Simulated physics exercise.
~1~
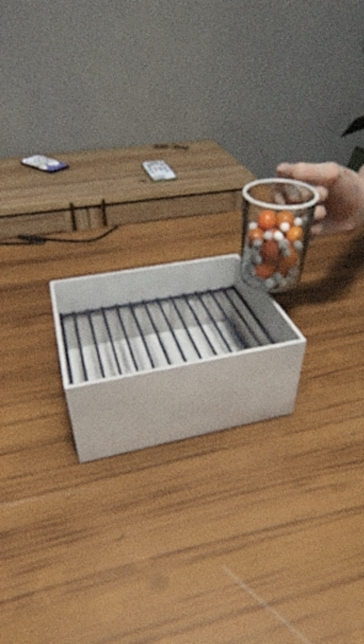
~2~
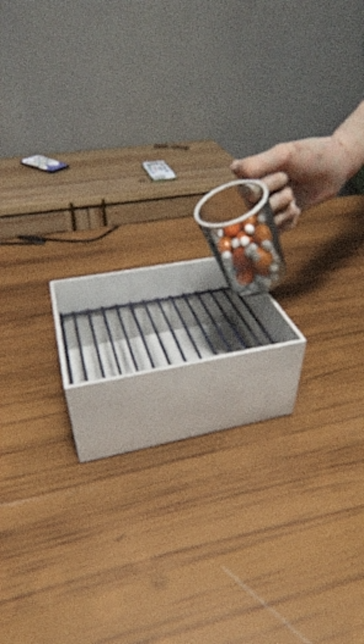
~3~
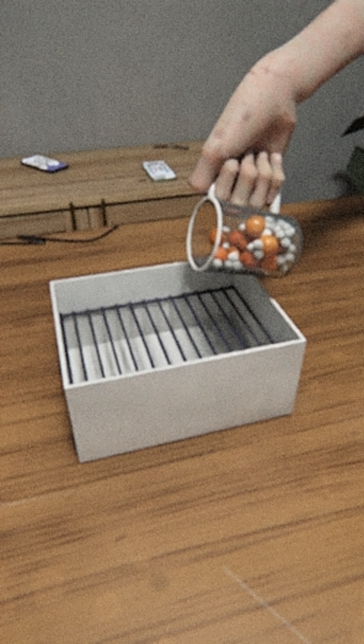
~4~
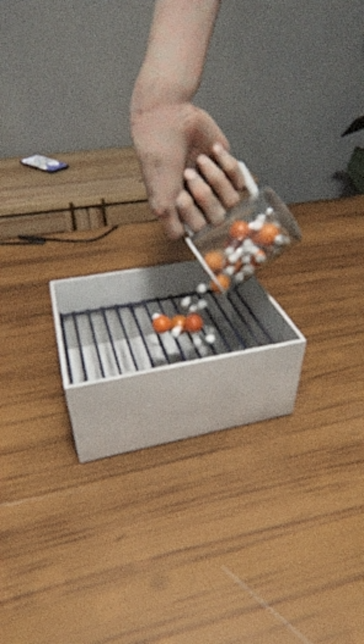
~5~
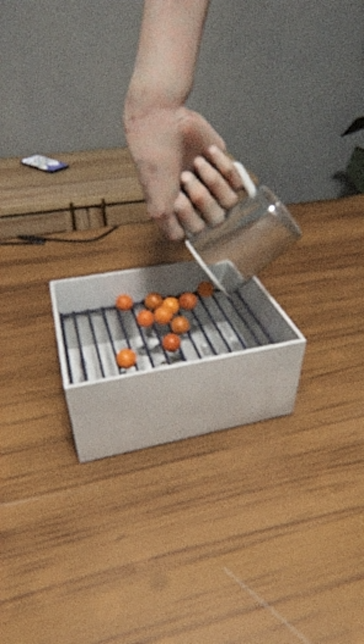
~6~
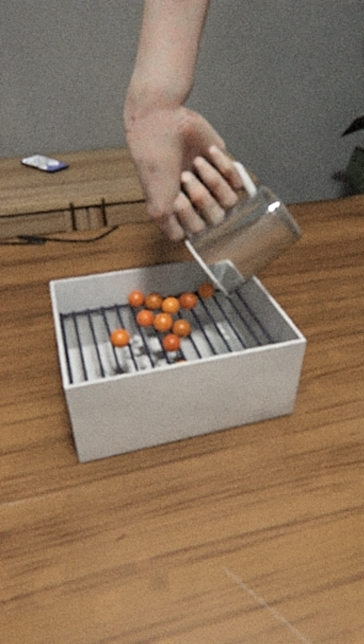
On a wooden table, a hand tipping a glass of mixed balls over a wire rack, white ones falling through, orange ones staying on top.
